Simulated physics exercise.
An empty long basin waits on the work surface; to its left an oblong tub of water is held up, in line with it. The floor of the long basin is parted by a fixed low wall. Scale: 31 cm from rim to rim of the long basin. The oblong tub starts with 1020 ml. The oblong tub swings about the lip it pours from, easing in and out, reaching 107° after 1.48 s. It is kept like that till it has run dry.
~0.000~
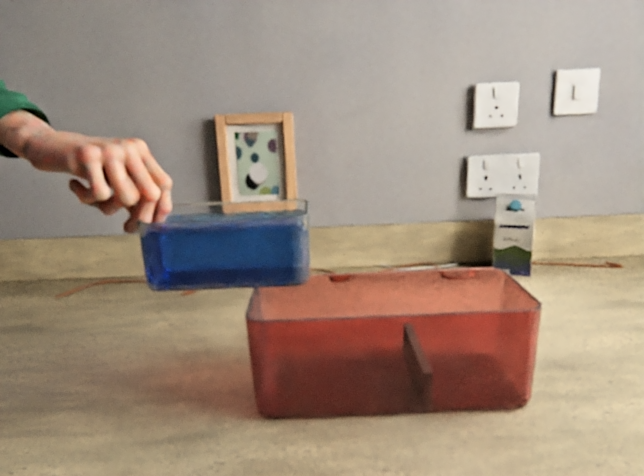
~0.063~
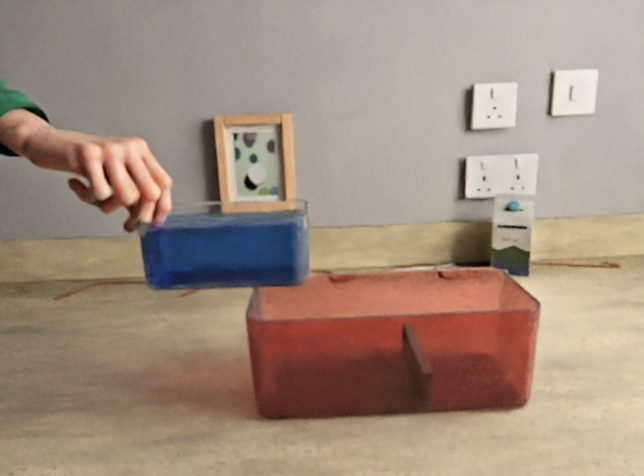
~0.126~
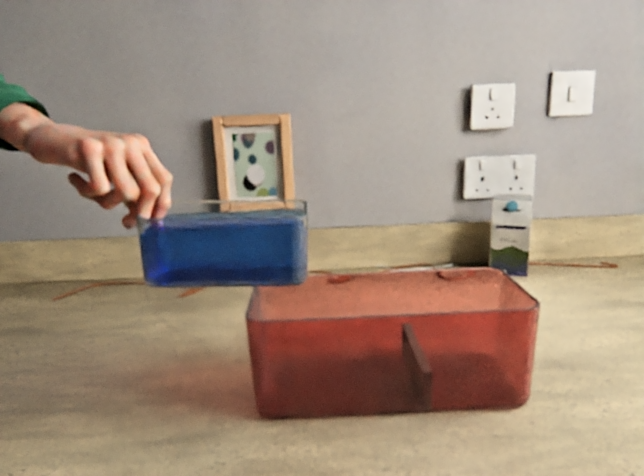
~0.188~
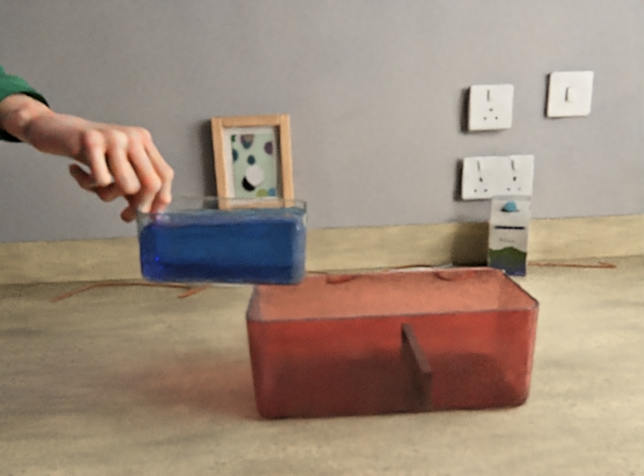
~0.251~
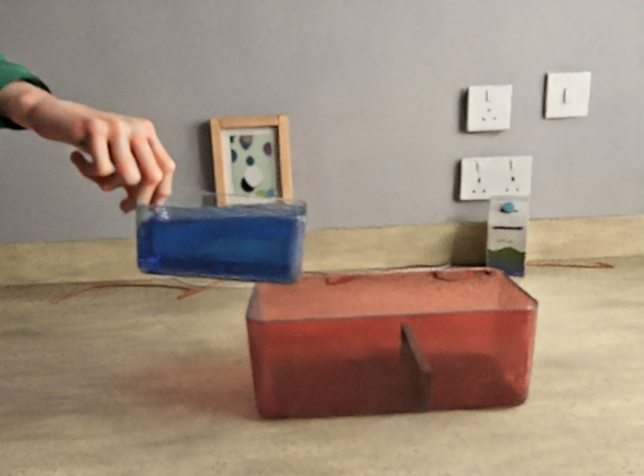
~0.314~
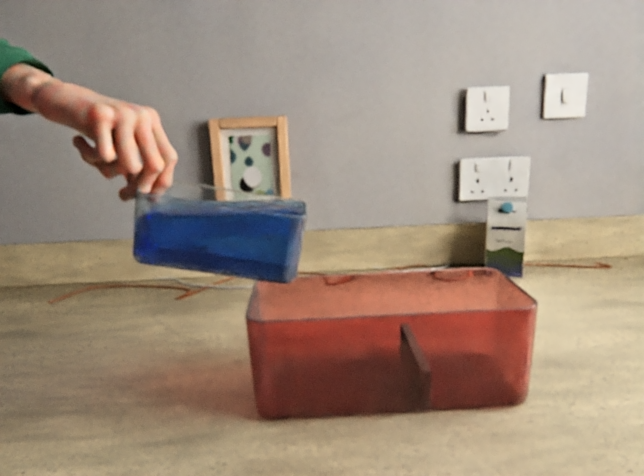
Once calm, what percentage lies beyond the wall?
The far part has some 39 per cent.
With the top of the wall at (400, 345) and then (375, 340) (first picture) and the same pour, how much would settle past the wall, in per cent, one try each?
First 55, then 75 per cent.
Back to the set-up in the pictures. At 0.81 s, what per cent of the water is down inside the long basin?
Some 20 per cent.
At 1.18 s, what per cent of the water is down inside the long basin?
About 74 per cent.
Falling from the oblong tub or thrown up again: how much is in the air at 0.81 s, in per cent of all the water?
About 36 per cent.
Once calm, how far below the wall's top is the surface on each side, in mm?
Left about 26 mm, right about 20 mm.
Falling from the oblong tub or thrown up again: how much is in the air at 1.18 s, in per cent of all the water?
About 7 per cent.
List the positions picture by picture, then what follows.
Tilt 0°; pouring edge (307, 209); surface from (155, 224) to (306, 218); the long basin's rim runs from (252, 299) to (521, 288); the wall's top is at (416, 346), in the first picture.
Tilt 0°; pouring edge (307, 210); surface from (154, 224) to (306, 217), in the second picture.
Tilt 2°; pouring edge (307, 210); surface from (153, 222) to (305, 215), in the third picture.
Tilt 4°; pouring edge (306, 210); surface from (152, 220) to (305, 213), in the fourth picture.
Tilt 7°; pouring edge (306, 211); surface from (150, 215) to (304, 210), in the fifth picture.
Tilt 11°; pouring edge (305, 211); surface from (149, 209) to (305, 207), in the sixth picture.
After 0.81 s the tilt is 62° and 43 per cent is still to pour, 19 is left of the wall and 0 right of it.
After 1.18 s the tilt is 97° and 8 per cent is still to pour, 35 is left of the wall and 39 right of it.
After 1.56 s the tilt is 107° and 0 per cent is still to pour, 49 is left of the wall and 39 right of it.
After 1.98 s the tilt is 107° and 0 per cent is still to pour, 50 is left of the wall and 39 right of it.
In the end 50 per cent lies left of the wall, 39 right of it and 11 outside.
